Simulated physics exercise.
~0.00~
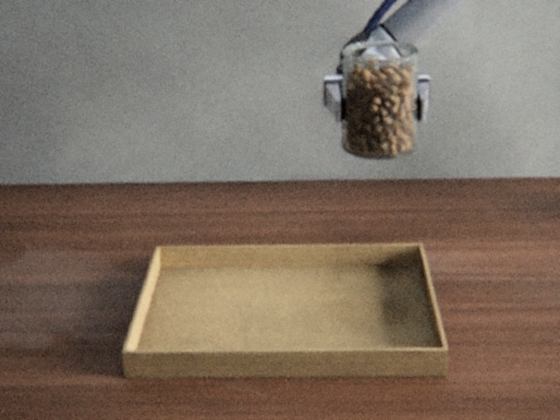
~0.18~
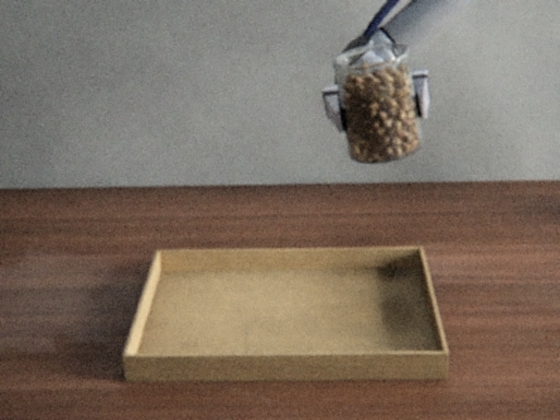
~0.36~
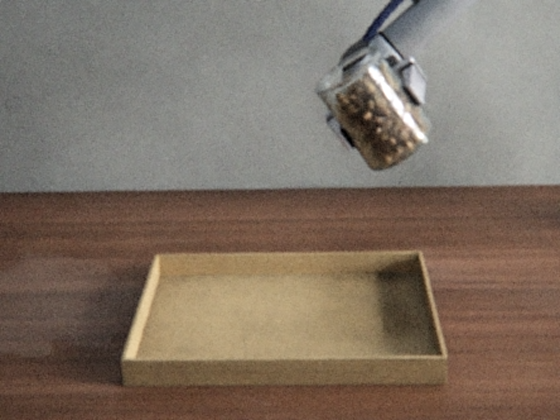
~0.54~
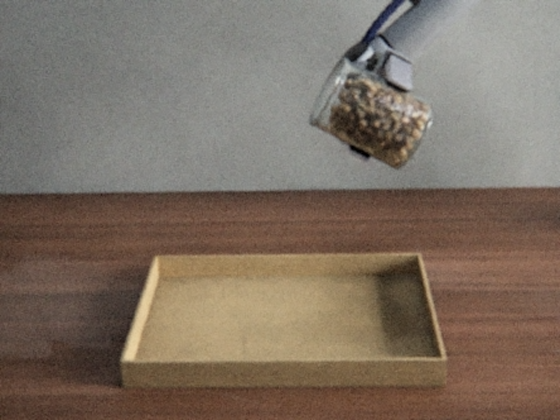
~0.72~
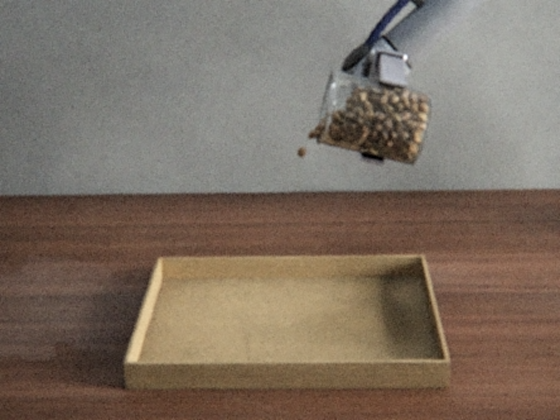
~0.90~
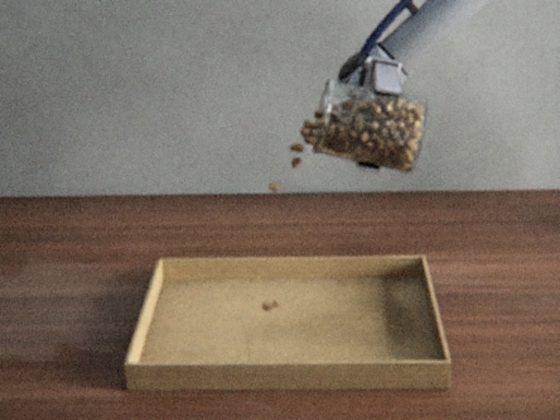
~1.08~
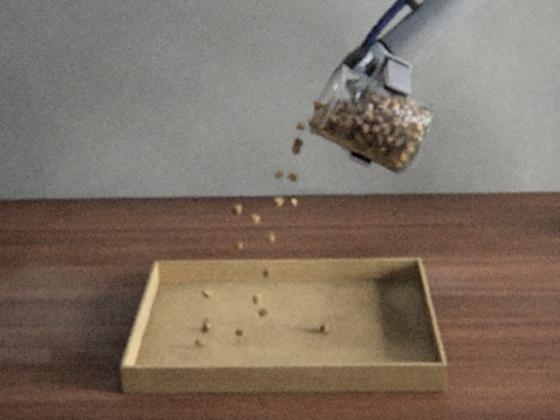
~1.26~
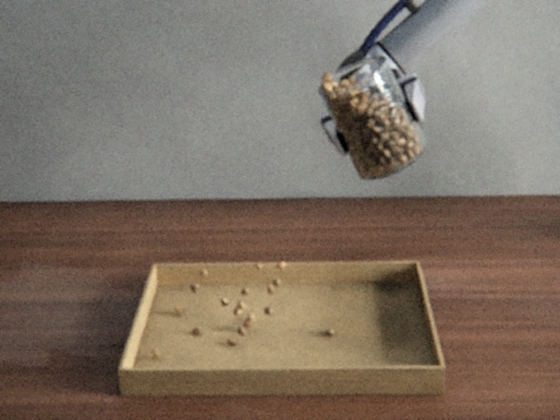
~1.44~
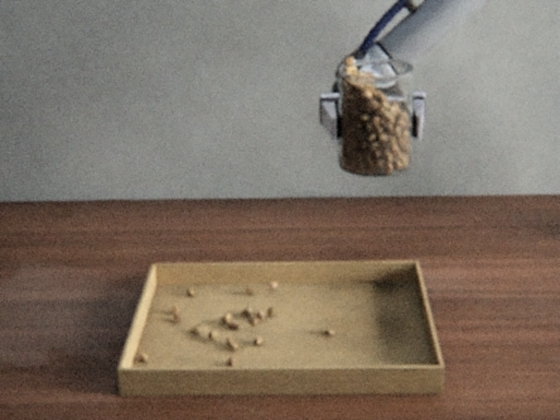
A clear cup packed with tan and brown dried beans hangs in the grip of a robotic arm at the upper right, above a shallow, pale wooden tray on a brown wood-grain table. The slightly swaying view looks from the front, with a plain grey wall behind. The arm tips the cup leftward until it lies nearly on its side, and the beans slide toward its mouth. A few spill over the lip, then a thin stream drops and scatters across the tray. The arm turns the cup upright again, leaving it still mostly full, with a small scattering of beans lying in the tray.
